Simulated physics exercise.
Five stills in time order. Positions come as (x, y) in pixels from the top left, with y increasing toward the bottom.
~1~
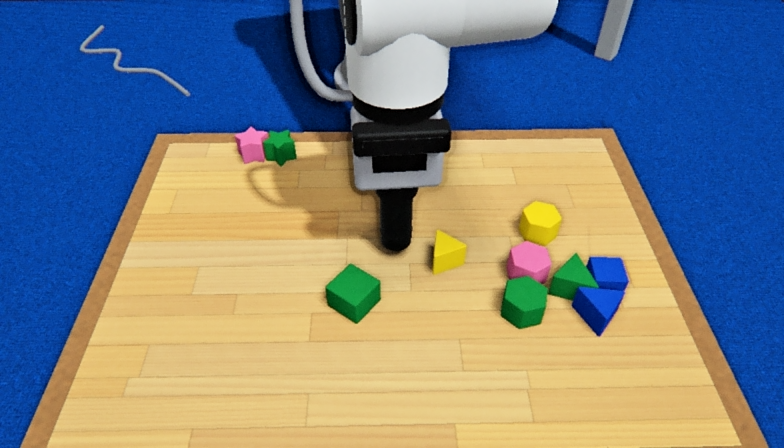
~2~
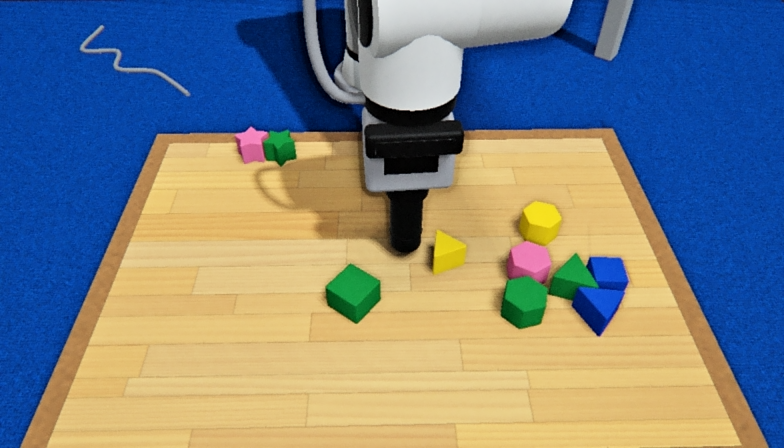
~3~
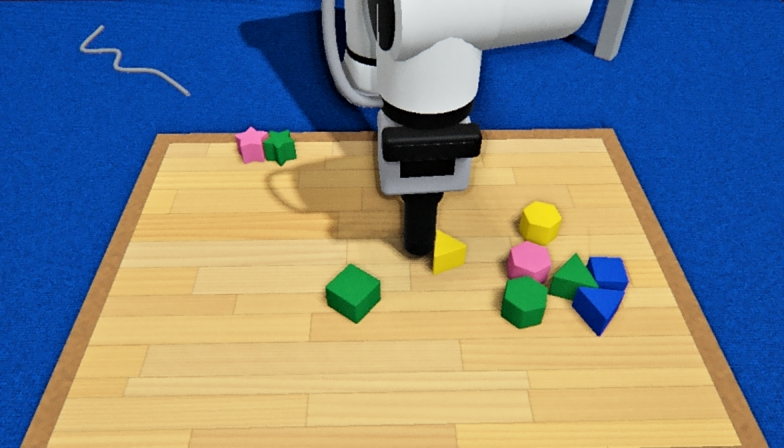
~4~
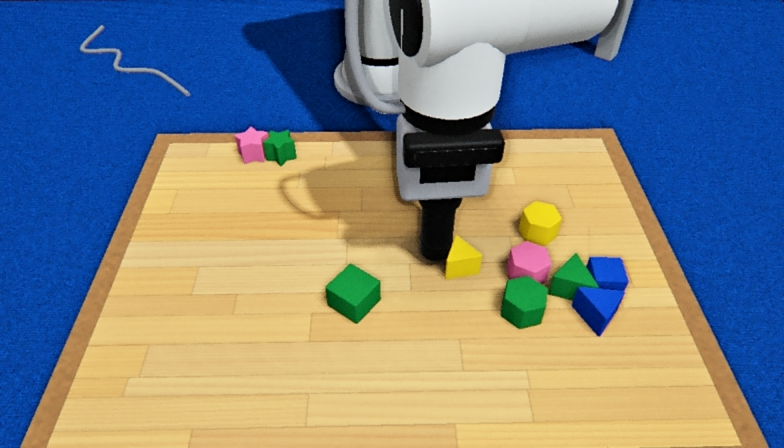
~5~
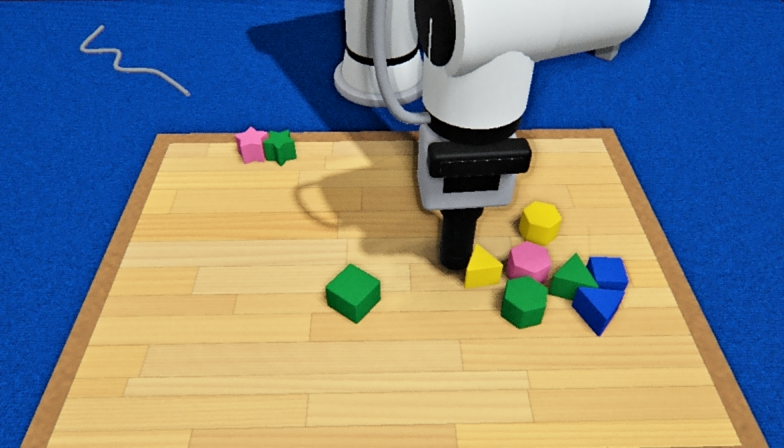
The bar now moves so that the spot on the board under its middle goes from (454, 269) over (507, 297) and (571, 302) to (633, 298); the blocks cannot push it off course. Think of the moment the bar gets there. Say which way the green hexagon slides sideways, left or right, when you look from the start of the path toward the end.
Over to the right.
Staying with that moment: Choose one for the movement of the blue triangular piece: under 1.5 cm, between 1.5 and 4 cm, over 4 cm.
It slides well over 4 cm.
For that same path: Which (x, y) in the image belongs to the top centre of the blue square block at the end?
I'd say the blue square block ends with its top centre at (645, 256).
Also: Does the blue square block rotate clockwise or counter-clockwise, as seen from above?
My prediction: CCW.
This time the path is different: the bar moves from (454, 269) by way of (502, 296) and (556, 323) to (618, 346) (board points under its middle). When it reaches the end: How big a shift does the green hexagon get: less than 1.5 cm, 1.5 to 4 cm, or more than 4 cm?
Verdict: More than 4 cm.
On the path given first. One third of the way, bar at (510, 289); yellow triangular piece at (541, 284); green hexagon at (547, 312).
Two thirds of the way, bar at (575, 293); yellow triangular piece at (601, 303), turned 35° clockwise; green hexagon at (557, 321), turned 25° clockwise; green triangular piece at (586, 262), turned 15° clockwise; blue triangular piece at (626, 299), turned 20° clockwise; blue square block at (617, 266).
At the end, bar at (637, 289); yellow triangular piece at (612, 307), turned 55° clockwise; green hexagon at (557, 321), turned 25° clockwise; green triangular piece at (598, 256), turned 15° anticlockwise; blue triangular piece at (659, 304), turned 100° clockwise; blue square block at (645, 256), turned 65° anticlockwise.
